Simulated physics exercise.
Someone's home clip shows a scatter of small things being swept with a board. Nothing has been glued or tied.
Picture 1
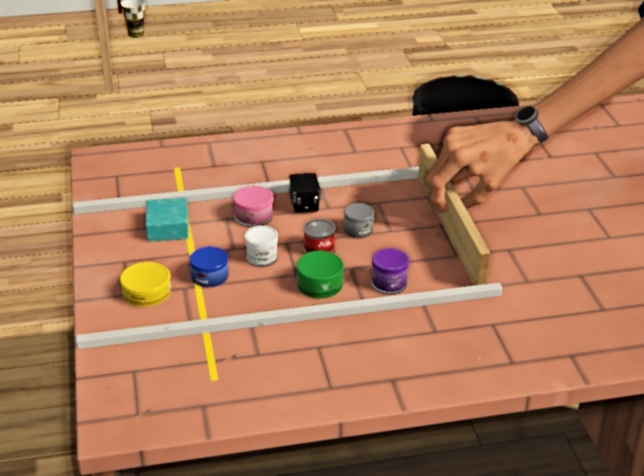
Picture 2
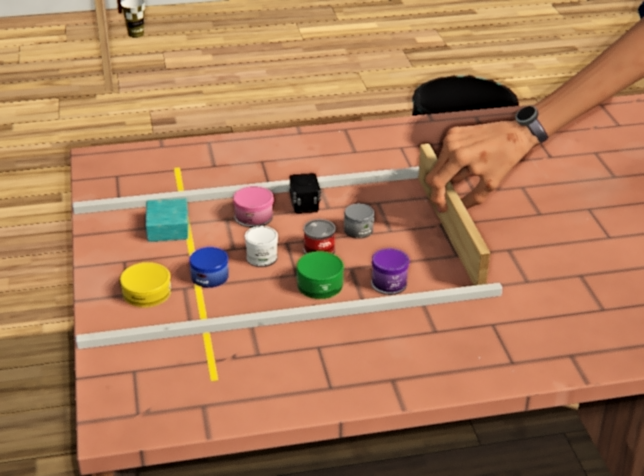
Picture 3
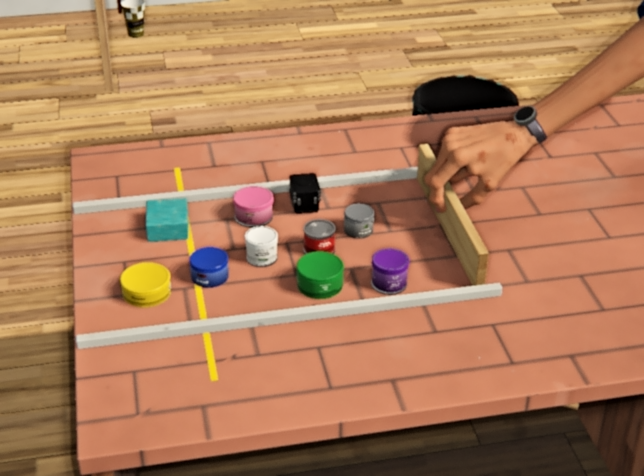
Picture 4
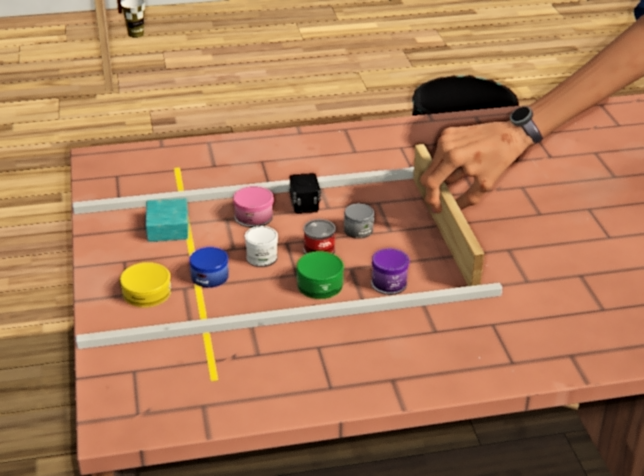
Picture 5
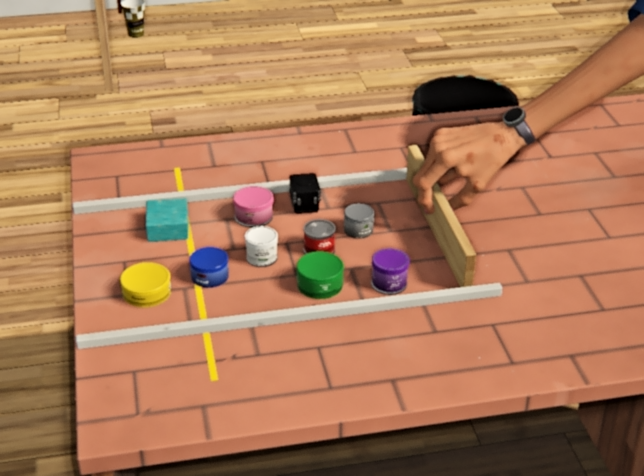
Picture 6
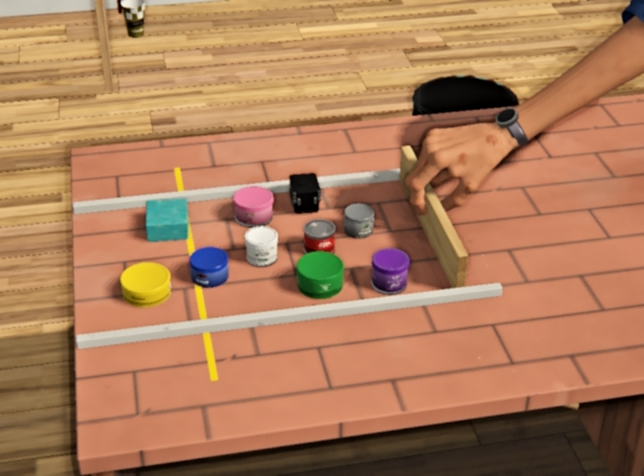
A hand wearing a dark watch slides a wooden board slightly leftward across a brick-patterned tabletop, seen from above at an angle by a still camera, with wooden flooring behind. Between two pale rails sit yellow, blue, white, pink, red, grey, green and purple tubs, a black object and a turquoise block near a yellow tape line at left. The board starts slowly and moves a little faster, while the objects stay put.
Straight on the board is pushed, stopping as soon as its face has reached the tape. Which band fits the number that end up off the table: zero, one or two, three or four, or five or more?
The band is zero.
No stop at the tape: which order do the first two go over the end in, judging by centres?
The order is the turquoise block, then the yellow tub.
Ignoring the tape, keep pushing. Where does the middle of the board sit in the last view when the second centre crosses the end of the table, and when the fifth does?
Its centre point is roughly (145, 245) and later (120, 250).
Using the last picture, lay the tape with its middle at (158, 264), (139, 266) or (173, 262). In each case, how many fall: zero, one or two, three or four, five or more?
Spot one gives one or two, spot two 1 or 2, spot three no fall at all.
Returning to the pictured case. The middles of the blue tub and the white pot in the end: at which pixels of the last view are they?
First (146, 264), then (148, 241).
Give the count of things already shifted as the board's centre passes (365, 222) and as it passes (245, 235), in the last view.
At the first place 2, at the second 10.
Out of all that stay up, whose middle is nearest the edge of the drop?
That'd be the turquoise block, foremost of the lot.
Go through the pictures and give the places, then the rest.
The first frame shows yellow tub (146, 284); turquoise block (167, 220); blue tub (209, 267); board (451, 212); tape (193, 260).
The second frame shows turquoise block (167, 220); pink pot (253, 207).
The third frame shows blue tub (209, 268); purple pot (390, 271).
The fourth frame shows yellow tub (146, 285); white pot (262, 247).
The fifth frame shows turquoise block (167, 220); grey tub (359, 221).
The sixth frame shows yellow tub (146, 285); turquoise block (167, 220); blue tub (209, 268); board (431, 215); tape (193, 260).
Soon after, none off yet; yellow tub at rest near (146, 285); turquoise block at rest near (167, 220); blue tub at rest near (209, 268).
In the end, the number that fall off is zero.
